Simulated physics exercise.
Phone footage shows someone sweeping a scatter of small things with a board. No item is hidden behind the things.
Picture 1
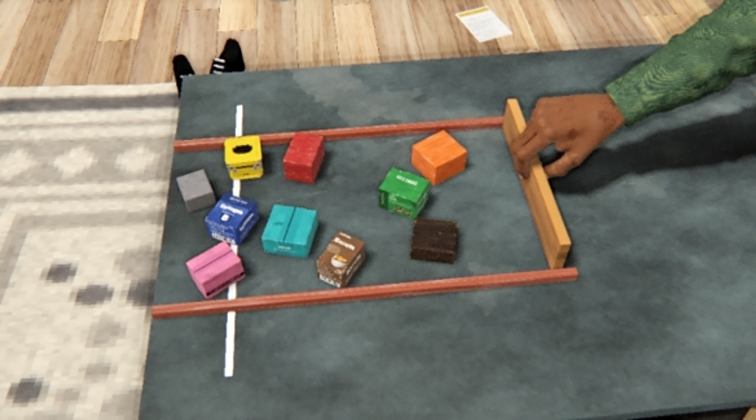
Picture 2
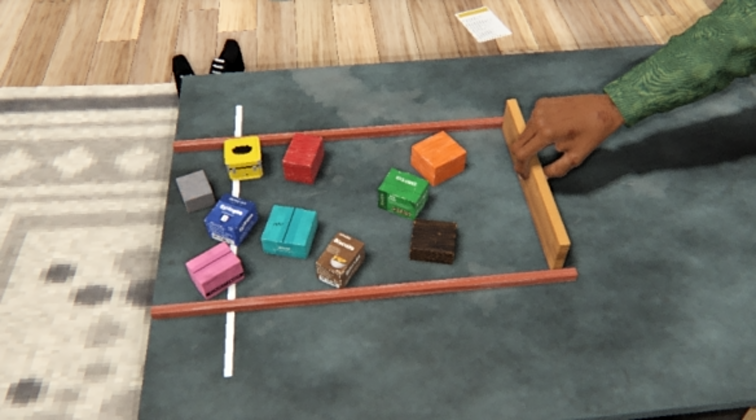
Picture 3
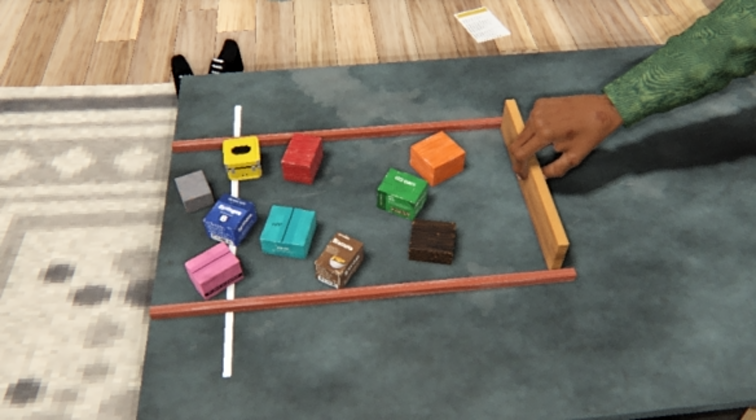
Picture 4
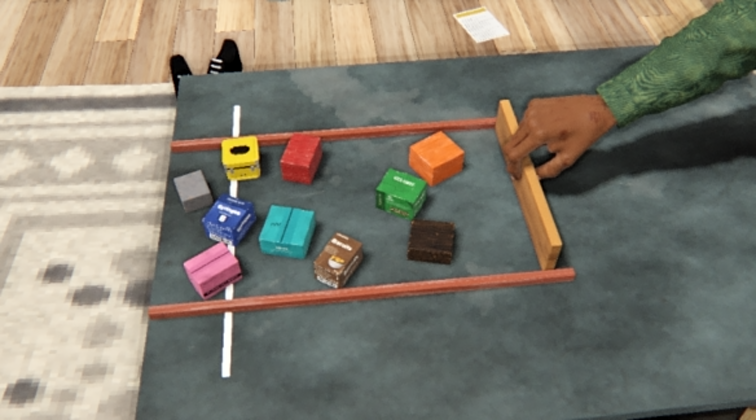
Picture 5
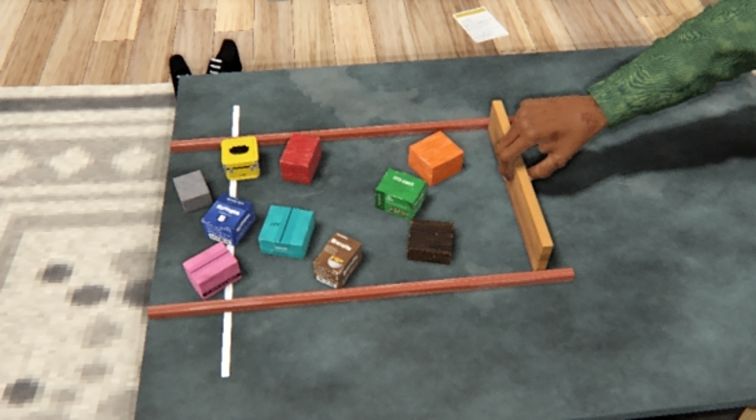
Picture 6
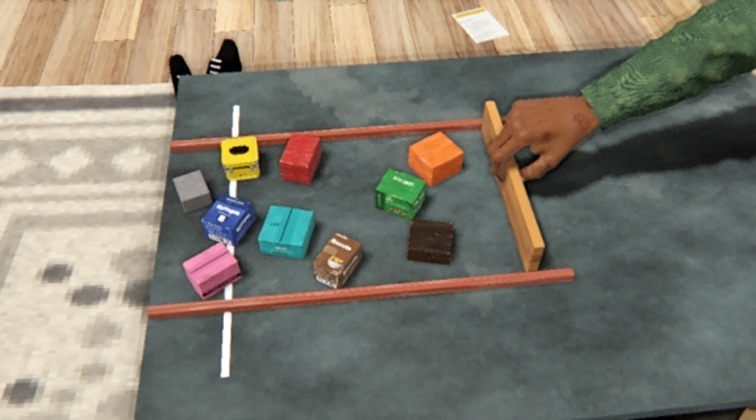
The video shows small colourful boxes and blocks scattered between two reddish rails on a dark tabletop, crossed by a white line, while a hand in a green sleeve slides a wooden board slightly left toward them.
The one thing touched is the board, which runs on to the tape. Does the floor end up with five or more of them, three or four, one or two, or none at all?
After the sweep, the pieces gone from the top come to three or four, as it turns out.
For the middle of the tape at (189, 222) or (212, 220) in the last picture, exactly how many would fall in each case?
That would be 7, then 7.
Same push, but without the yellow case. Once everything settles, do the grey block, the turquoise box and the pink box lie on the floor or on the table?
Grey block down, turquoise box still up, pink box down.
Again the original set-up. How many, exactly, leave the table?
Result: A total of 4.
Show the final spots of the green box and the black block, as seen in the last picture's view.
The one named first is at (208, 218), the next at (206, 265).
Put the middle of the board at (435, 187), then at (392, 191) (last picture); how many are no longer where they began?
Note: First position 2; second position 4.
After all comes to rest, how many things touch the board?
The count comes out at 3.
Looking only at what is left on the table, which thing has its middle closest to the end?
Turquoise box ends nearest.
Soon after, none off yet; grey block at rest near (193, 191); pink box at rest near (213, 271); blue box at rest near (229, 220).
Then, none off yet; grey block at rest near (193, 191); pink box at rest near (213, 271); blue box moved a little near (215, 216).
At rest, the number that fall off is three or four; fallen, yellow case, blue box, pink box and grey block.
